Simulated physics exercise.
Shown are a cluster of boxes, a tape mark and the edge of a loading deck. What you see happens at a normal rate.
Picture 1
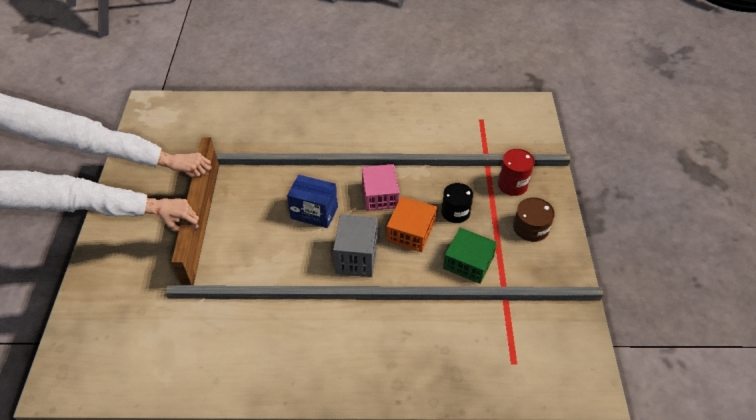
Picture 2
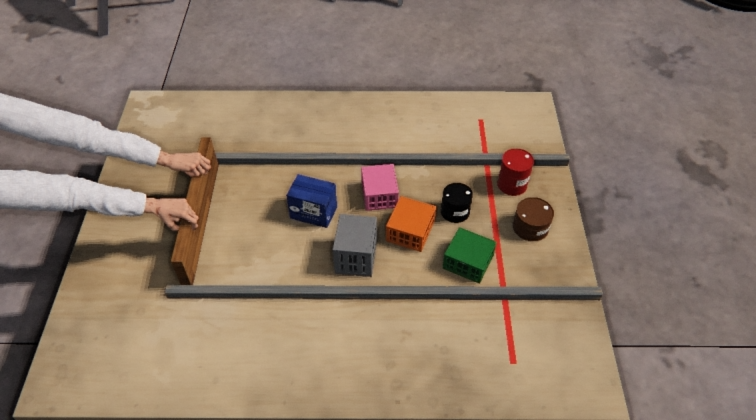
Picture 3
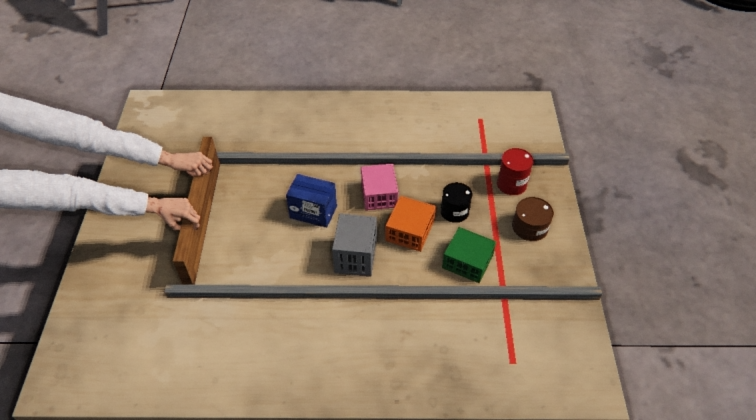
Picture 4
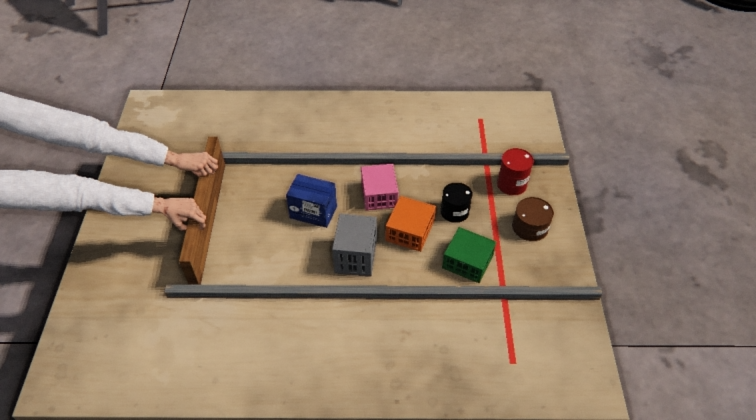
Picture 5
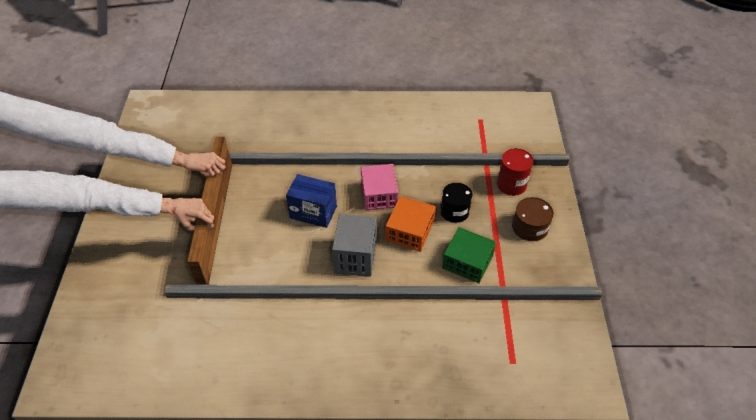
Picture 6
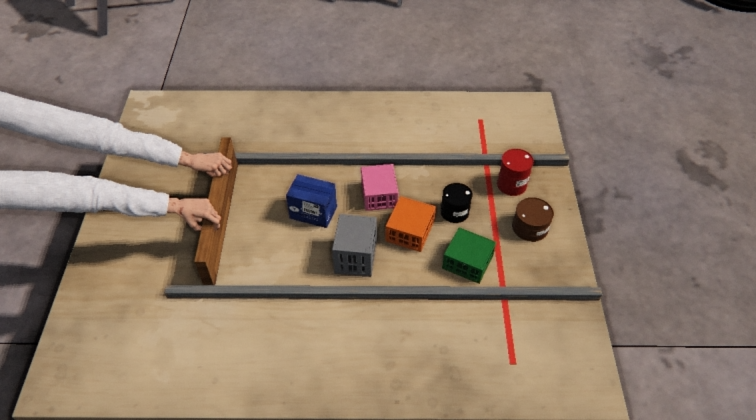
Two white-sleeved arms reach in from the left over a wooden deck on a grey concrete floor, seen from a high, steady viewpoint. Between two dark rails sit blue, pink, grey, orange and green boxes and a black canister, with red and brown canisters at the right beyond a red tape line. The hands hold a brown plank still, then push it slightly rightward, while everything else stays put.
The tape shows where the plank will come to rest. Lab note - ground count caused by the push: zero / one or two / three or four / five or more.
Fallen: One or two.
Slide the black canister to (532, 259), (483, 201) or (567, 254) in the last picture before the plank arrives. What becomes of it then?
At the three spots, the black canister keeps its place, keeps its place and keeps its place.
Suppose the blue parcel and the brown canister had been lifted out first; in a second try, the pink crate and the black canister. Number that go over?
Fallen: 0, and 1 in the other try.
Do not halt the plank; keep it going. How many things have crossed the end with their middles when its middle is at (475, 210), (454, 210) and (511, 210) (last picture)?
In that order 0, 0 and 1.
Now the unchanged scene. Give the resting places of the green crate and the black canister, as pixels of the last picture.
The green crate stops around (559, 268); the black canister around (548, 197).
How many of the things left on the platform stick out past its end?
The count would be 0.
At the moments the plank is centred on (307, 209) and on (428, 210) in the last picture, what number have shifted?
At first I count 1, and then 6.
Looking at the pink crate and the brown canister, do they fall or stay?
Pink crate keeps its place; brown canister goes over the edge.
A little later, none off yet; brown canister at rest near (533, 219); red canister at rest near (515, 172); green crate at rest near (469, 255).
Next, none off yet; brown canister at rest near (533, 219); red canister at rest near (515, 172); green crate shifted a little near (487, 260).
When it is over, the number that fall off is one or two; down, brown canister.
